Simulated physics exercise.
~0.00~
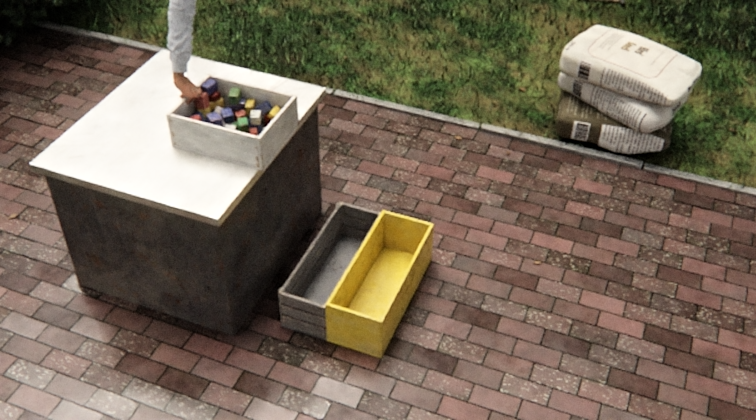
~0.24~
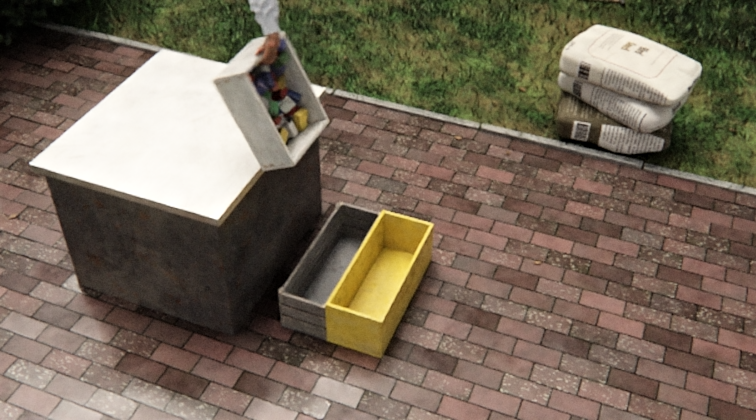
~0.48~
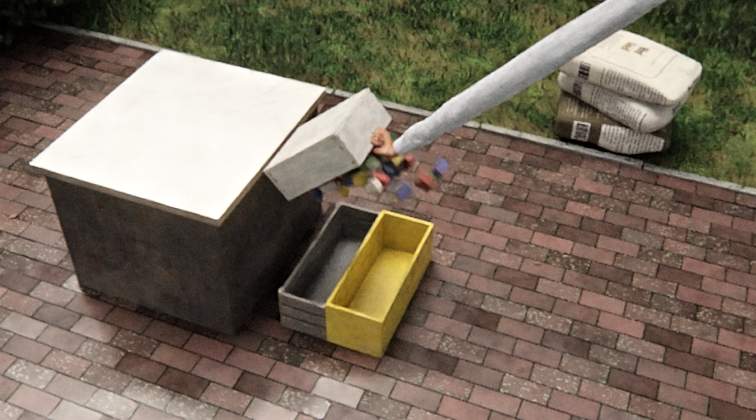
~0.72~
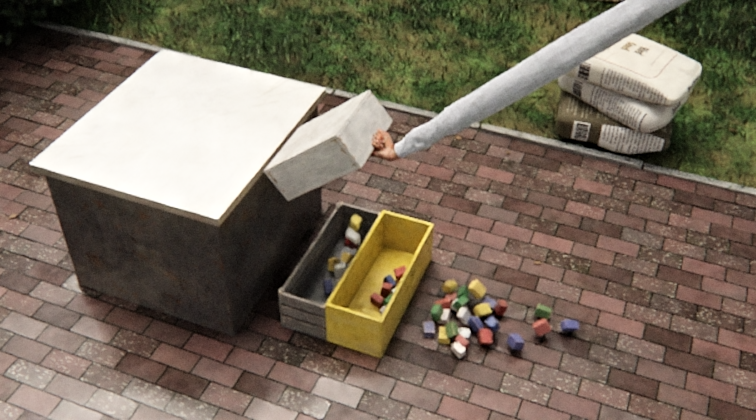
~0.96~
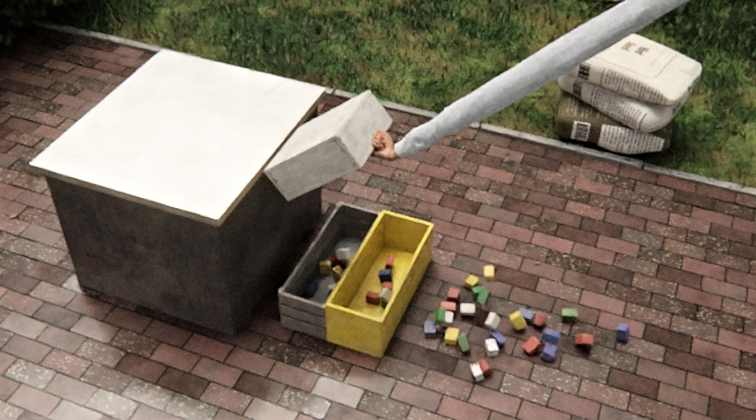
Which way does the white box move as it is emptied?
The white box moves to the right, going over the end of the bench as it tips.
